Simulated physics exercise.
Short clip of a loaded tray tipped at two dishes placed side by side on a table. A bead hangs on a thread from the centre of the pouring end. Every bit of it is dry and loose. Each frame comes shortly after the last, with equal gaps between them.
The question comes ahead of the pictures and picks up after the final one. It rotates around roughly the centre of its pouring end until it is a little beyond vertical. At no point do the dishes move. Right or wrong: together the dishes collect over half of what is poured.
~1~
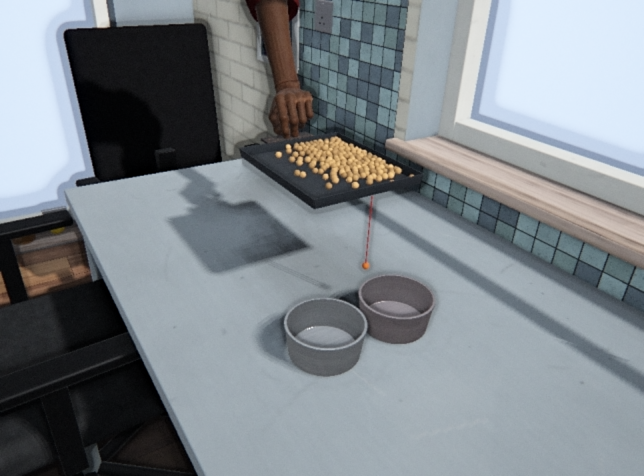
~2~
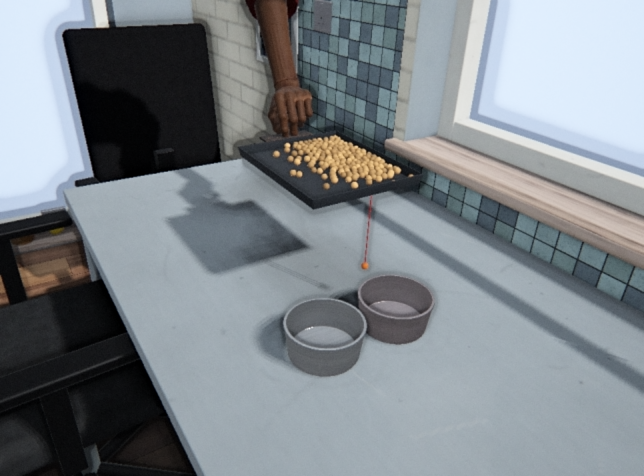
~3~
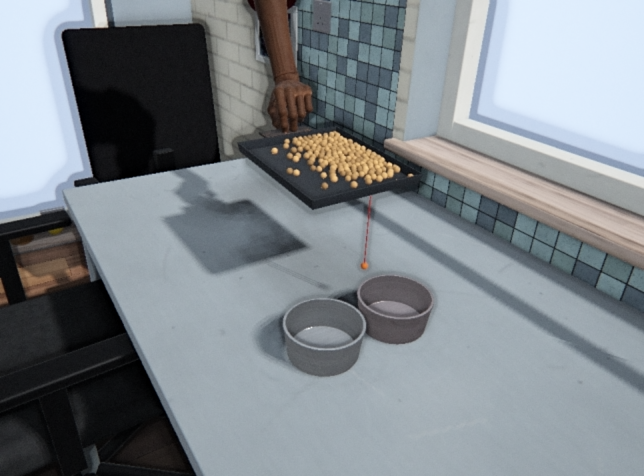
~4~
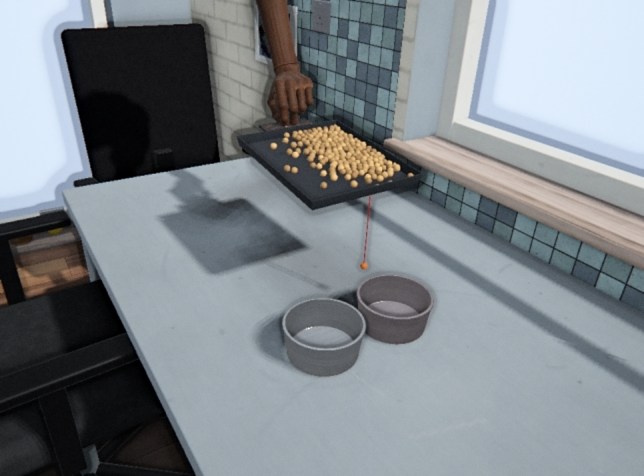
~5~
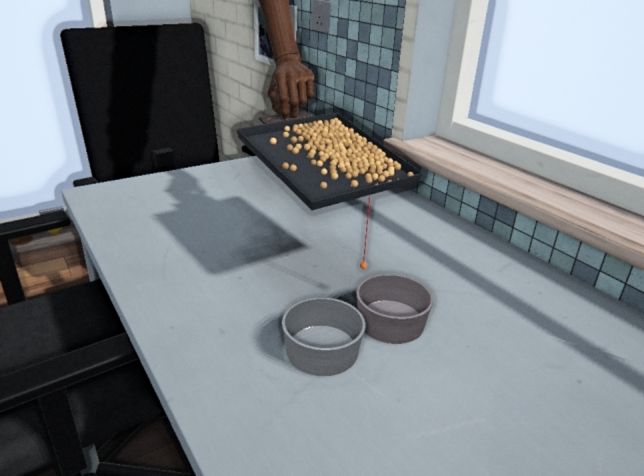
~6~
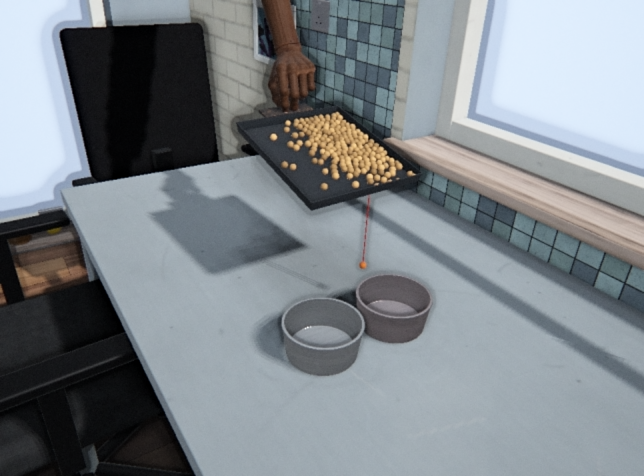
Right.
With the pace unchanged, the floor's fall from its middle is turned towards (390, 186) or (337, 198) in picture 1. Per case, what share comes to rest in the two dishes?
The first try would leave around 10 per cent there, the second around 40 per cent.
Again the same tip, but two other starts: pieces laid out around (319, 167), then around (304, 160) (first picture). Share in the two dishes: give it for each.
Try 1: 80 %; try 2: 70 %.
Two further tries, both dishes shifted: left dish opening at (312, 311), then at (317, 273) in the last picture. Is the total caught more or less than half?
Earlier try a majority share, later try a minority share.
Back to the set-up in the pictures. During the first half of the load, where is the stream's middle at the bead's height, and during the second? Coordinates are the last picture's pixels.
Close to (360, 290), then close to (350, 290).
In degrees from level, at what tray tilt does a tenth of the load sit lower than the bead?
Around 75° of tilt.
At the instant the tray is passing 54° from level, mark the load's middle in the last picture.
Look close to (362, 170) in the last picture.
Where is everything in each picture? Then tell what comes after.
The first picture shows corners of the pouring end (315, 198) and (421, 174), level; middle of the load (342, 159), round wooden beads; left dish (348, 357); right dish (420, 326); bead on its thread (366, 266).
The second picture shows corners of the pouring end (314, 199) and (421, 174), level; middle of the load (342, 159).
The third picture shows corners of the pouring end (313, 199) and (420, 174), tipped barely, lowest at the left corner; middle of the load (341, 156).
The fourth picture shows corners of the pouring end (313, 200) and (420, 173), tipped a little, lowest at the left corner; middle of the load (341, 152), about a tenth on the move.
The fifth picture shows corners of the pouring end (313, 200) and (420, 173), tipped a little, lowest at the left corner; middle of the load (342, 149), about a tenth on the move.
The sixth picture shows corners of the pouring end (313, 201) and (420, 172), tipped a little, lowest at the left corner; middle of the load (343, 146), the larger part on the move; left dish (345, 357); right dish (417, 326).
Just after the last frame, tray tipped steeply; almost all on the tray; just a few in the left dish; just a few in the air.
A moment on, tray tipped right over; roughly a quarter on the tray; roughly a quarter in the left dish; roughly a quarter in the right dish; about a tenth outside both; roughly a quarter in the air.
Further on, tray tipped past a quarter turn; roughly a third in the left dish; roughly a third in the right dish; roughly a quarter outside both.
When it is over, tray tipped past a quarter turn; roughly a third in the left dish; roughly a third in the right dish; roughly a quarter outside both.
